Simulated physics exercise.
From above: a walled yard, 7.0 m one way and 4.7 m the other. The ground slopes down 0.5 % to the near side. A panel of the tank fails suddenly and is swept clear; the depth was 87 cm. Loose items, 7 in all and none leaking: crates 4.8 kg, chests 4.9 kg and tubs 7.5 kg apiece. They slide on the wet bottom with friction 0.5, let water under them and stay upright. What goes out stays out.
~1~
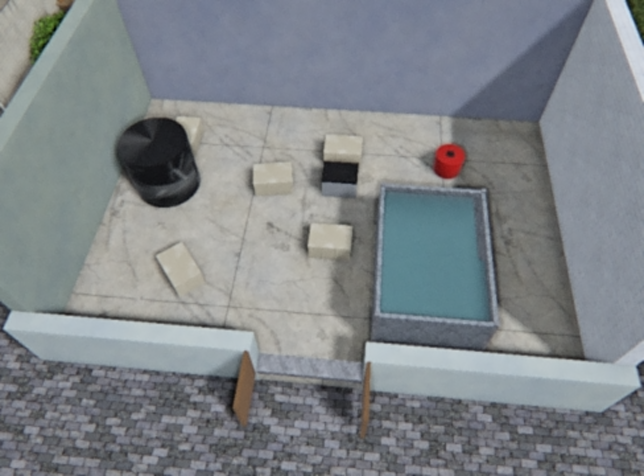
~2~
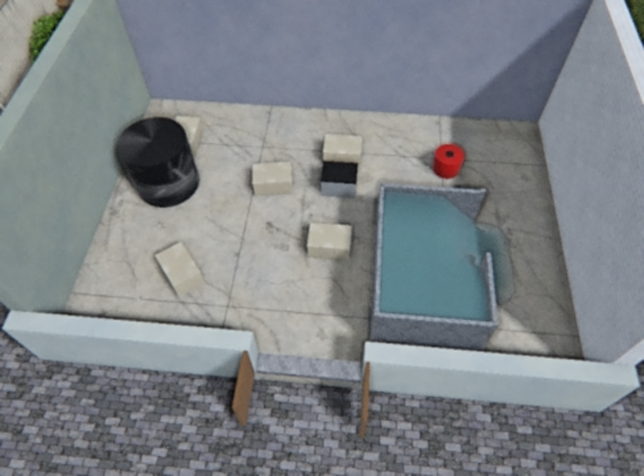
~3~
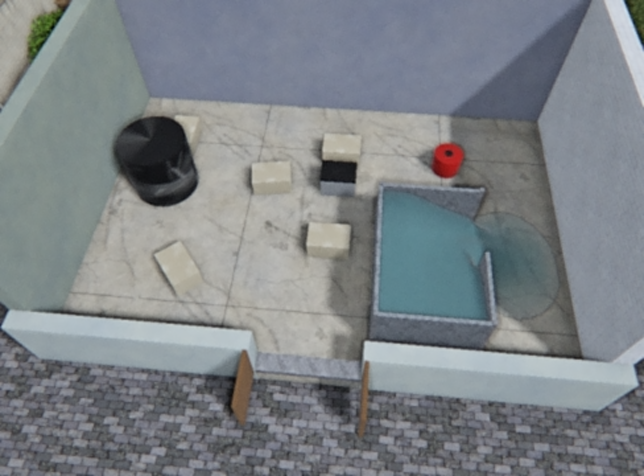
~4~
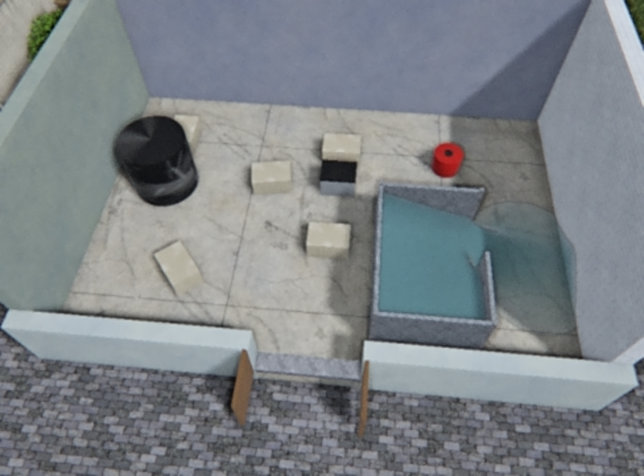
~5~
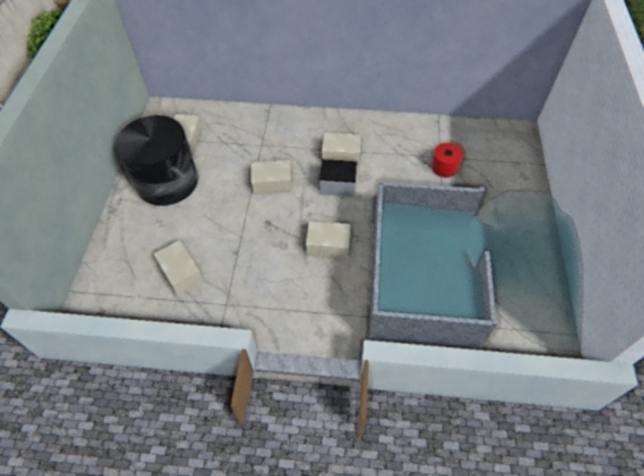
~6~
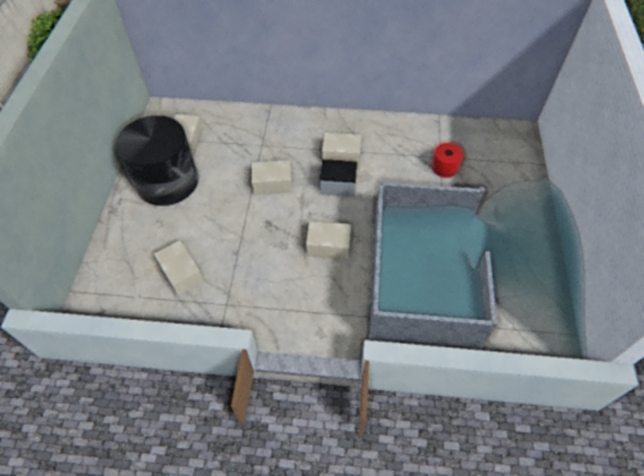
Water pouring through a gap in the right side of a tank and spreading to the yard wall, the scattered blocks staying still.
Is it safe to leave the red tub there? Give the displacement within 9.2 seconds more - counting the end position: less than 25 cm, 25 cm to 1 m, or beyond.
The red tub moves a short way.
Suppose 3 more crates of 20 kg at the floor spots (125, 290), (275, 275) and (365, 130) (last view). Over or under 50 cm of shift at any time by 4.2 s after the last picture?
In that order: Short of it, less, past it.
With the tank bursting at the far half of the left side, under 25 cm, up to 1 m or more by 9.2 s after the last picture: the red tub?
In that case the red tub gets carried off.
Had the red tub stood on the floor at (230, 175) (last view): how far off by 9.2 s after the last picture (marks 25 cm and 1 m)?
It ends far away.
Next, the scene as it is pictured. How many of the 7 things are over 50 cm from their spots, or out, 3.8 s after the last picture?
By then 4.
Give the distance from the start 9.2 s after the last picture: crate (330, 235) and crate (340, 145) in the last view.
In turn: 100 cm, 400 cm.
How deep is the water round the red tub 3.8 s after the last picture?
Roughly 3 cm.
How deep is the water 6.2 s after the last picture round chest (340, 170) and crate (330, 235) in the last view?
About 4 and 3 cm.
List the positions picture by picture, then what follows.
The red tub at (451, 154), on the bottom; water covers 2.5 m2; 0 of 7 have shifted, in the first frame.
The red tub at (450, 154) rests on the ground; 3.1 m2 under water; 0 of 7 have shifted, in the second frame.
The red tub at (449, 154) rests on the ground; 4.2 m2 under water; 0 of 7 have shifted, in the third frame.
The red tub at (449, 153) rests on the ground; 5.1 m2 under water; 0 of 7 have shifted, in the fourth frame.
The red tub at (449, 153) rests on the ground; water covers 5.4 m2; 0 of 7 have shifted, in the fifth frame.
The red tub at (449, 153) rests on the ground; 5.7 m2 under water; 0 of 7 have shifted, in the sixth frame.
Then, 1.2 s after the last picture the red tub is near (449, 153), 0.0 m from its start, aground; 0 of 7 are out; 0 afloat.
Then, 3.8 s after the last picture the red tub is near (437, 167), 0.4 m from its start, aground; 0 of 7 are out; 3 afloat.
Then, 6.2 s after the last picture the red tub is near (436, 171), 0.5 m from its start, aground; 0 of 7 are out; 6 afloat.
Then, 9.2 s after the last picture the red tub is near (436, 171), 0.5 m from its start, aground; 0 of 7 are out; 6 afloat.
